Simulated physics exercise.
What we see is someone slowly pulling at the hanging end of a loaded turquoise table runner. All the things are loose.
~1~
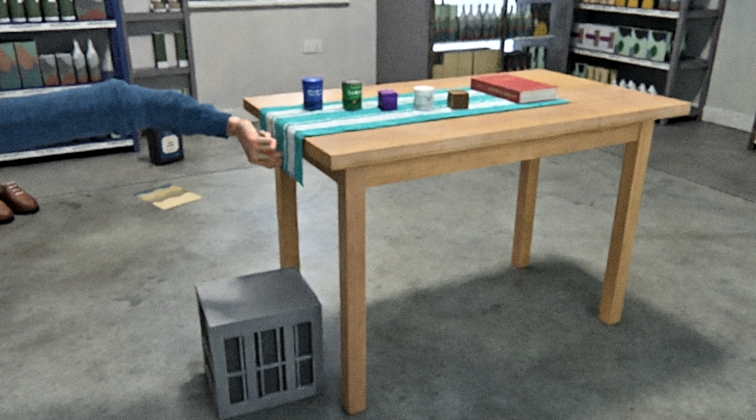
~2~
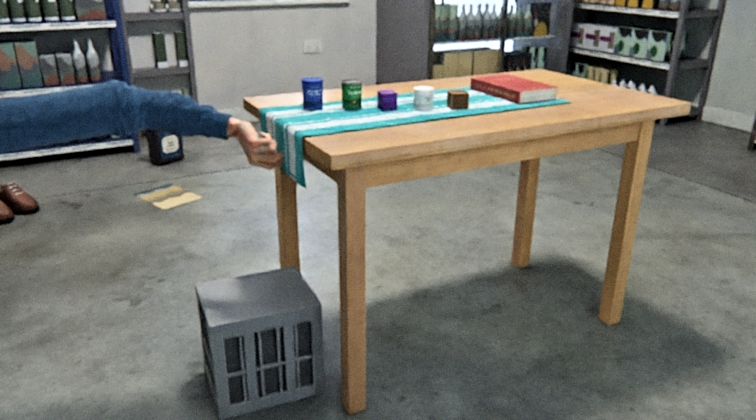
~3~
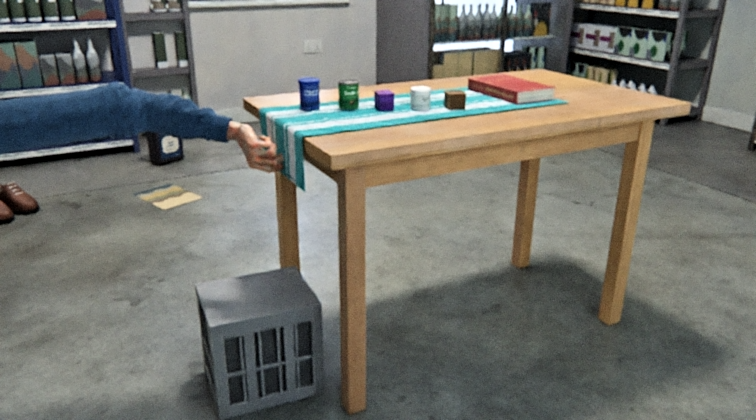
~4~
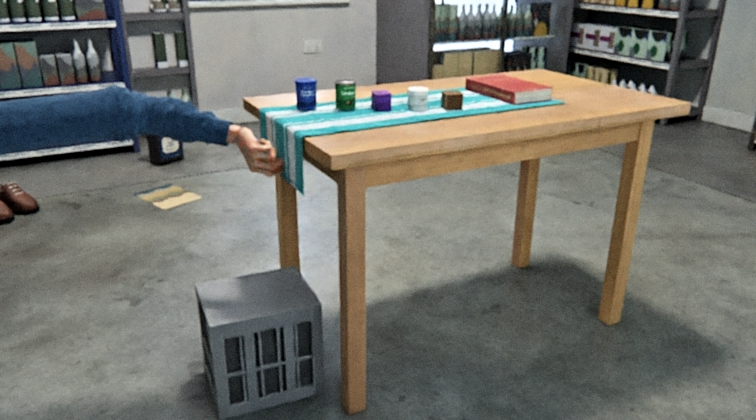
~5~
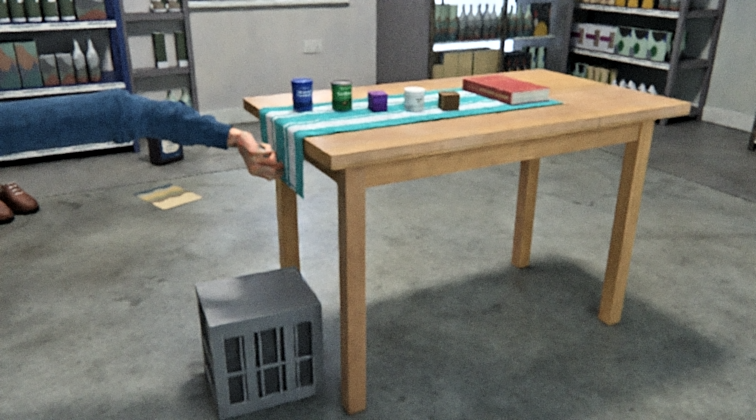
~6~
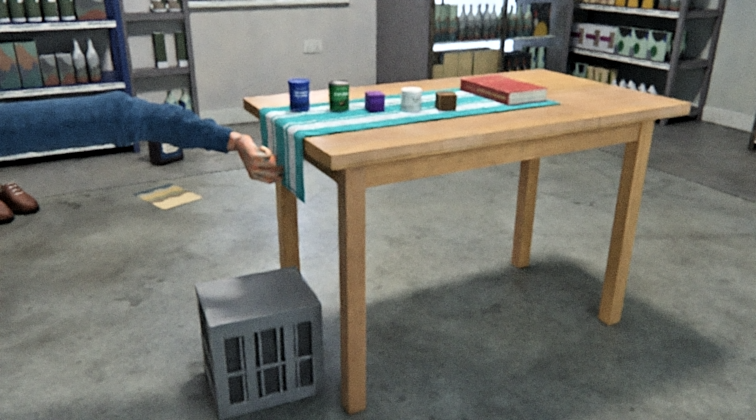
Hand slowly pulling a turquoise striped runner at a wooden table's left end, cans, cubes, pot and red book shifting slightly left.
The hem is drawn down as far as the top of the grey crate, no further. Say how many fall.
The table loses three.
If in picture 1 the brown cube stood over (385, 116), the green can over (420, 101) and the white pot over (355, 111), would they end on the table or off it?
The brown cube goes over; the green can does not fall; the white pot comes down.
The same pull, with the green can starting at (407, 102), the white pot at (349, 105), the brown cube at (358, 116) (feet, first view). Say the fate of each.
The green can remains up, the white pot tumbles off, the brown cube is carried off.
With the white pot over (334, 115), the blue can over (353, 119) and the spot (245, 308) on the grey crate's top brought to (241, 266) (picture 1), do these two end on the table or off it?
The white pot drops off, the blue can is carried off.
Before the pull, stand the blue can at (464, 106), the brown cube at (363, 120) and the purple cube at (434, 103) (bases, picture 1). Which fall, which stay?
The blue can does not fall; the brown cube comes down; the purple cube does not fall.
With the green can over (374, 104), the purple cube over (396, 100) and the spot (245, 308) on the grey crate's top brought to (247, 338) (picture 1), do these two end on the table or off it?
The green can drops off, the purple cube falls.
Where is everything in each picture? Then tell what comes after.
Hem (304, 188); blue can (312, 79); green can (352, 81); purple cube (388, 91); white pot (424, 88); brown cube (459, 91); top of the crate (245, 308), in the first picture.
Hem (306, 188); blue can (312, 79), in the second picture.
Hem (305, 192); green can (348, 81), in the third picture.
Hem (304, 196); purple cube (381, 92); top of the crate (245, 308), in the fourth picture.
Hem (304, 199); white pot (415, 89), in the fifth picture.
Hem (305, 203); blue can (299, 80); green can (339, 82); purple cube (375, 93); white pot (412, 89); brown cube (446, 93), in the sixth picture.
Early on, hem near (283, 231); blue can gone.
Midway, hem on the crate; blue can, green can and purple cube gone.
Finally, hem on the crate; blue can, green can and purple cube gone. The count of fallen things is three.
